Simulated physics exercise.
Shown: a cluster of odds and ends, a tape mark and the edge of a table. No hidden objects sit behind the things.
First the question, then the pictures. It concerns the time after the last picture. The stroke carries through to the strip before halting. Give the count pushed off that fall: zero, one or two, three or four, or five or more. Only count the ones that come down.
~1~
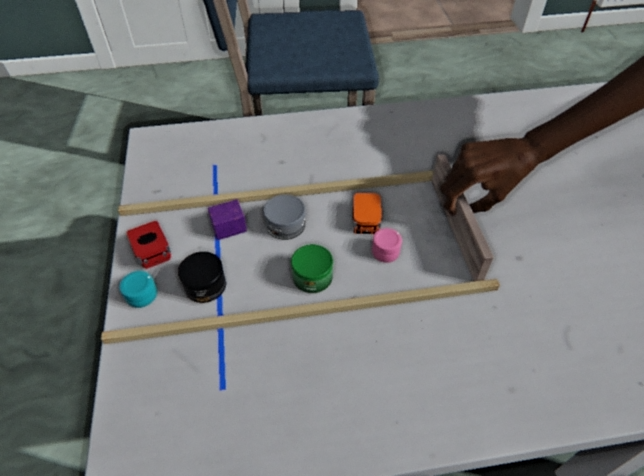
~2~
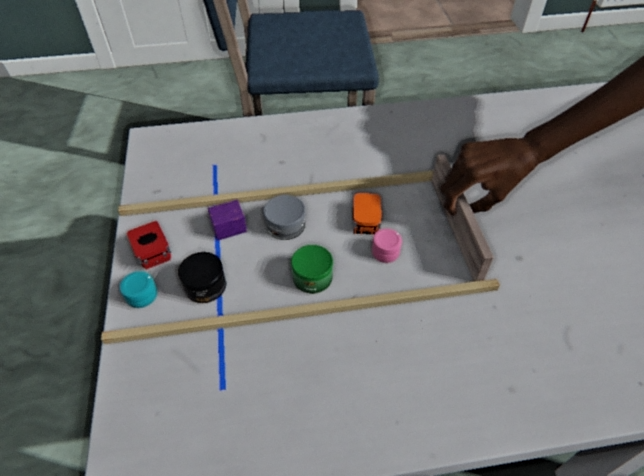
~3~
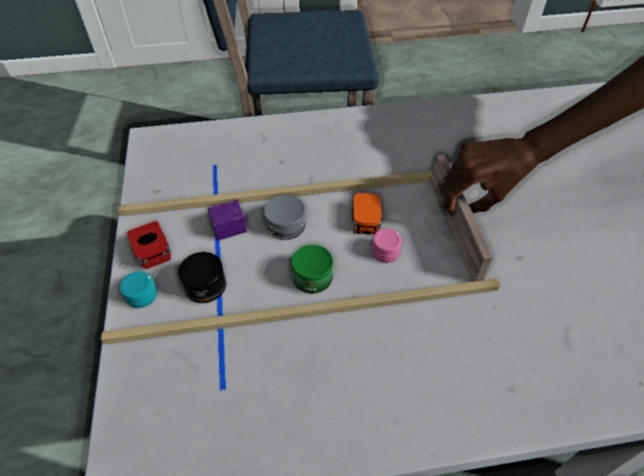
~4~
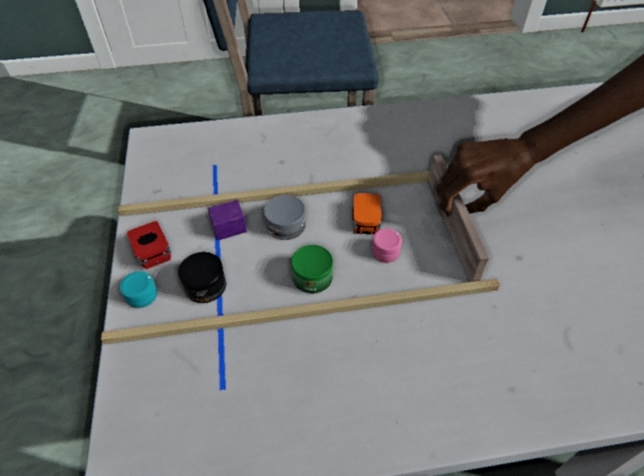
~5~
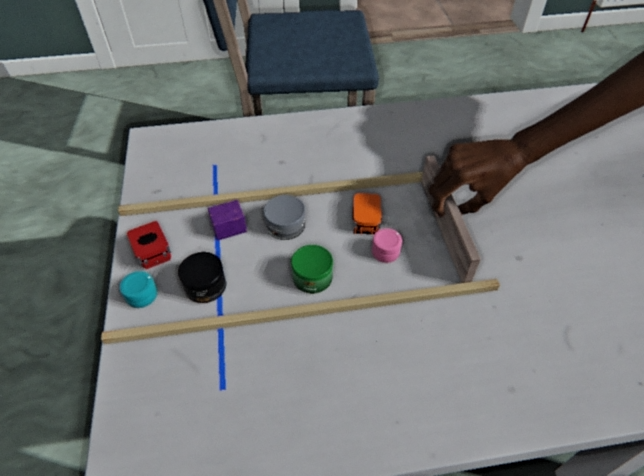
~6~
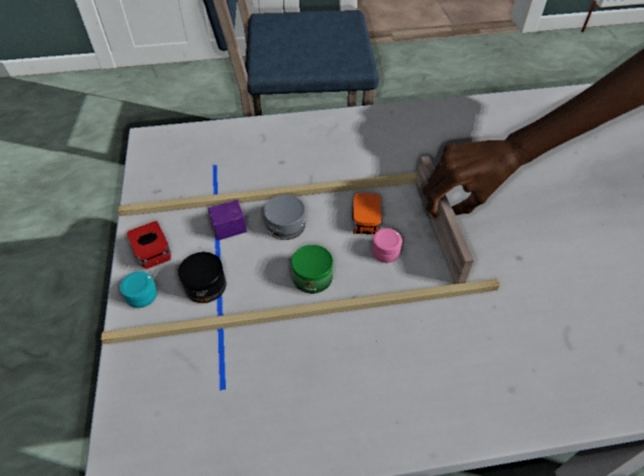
Table keeps every one.
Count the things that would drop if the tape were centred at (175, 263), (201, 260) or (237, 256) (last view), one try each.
Tallies in the order given: 3, 0, 0.
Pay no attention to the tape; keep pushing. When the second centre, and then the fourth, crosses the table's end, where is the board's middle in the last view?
First roughly (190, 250), later roughly (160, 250).
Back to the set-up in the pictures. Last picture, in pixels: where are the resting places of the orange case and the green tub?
Listed as asked: First (203, 235), and then (197, 290).
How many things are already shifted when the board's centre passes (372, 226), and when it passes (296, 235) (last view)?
That makes 2 at the first spot and 5 at the second.
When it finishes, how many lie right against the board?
Result: 3 in all.
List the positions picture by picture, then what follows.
In the first frame, turquoise lid (139, 289); red case (150, 246); black tub (203, 278); board (459, 215); tape (218, 258).
In the second frame, red case (150, 246); pink lid (387, 246).
In the third frame, black tub (203, 278); purple block (227, 220).
In the fourth frame, turquoise lid (139, 289); grey pot (285, 217).
In the fifth frame, red case (150, 246); board (448, 217).
In the sixth frame, turquoise lid (139, 289); red case (150, 246); black tub (203, 278); board (442, 217); tape (218, 258).
Soon after, none off yet; turquoise lid at rest near (139, 289); red case at rest near (150, 246); black tub at rest near (203, 278).
At rest, the number that fall off is zero.
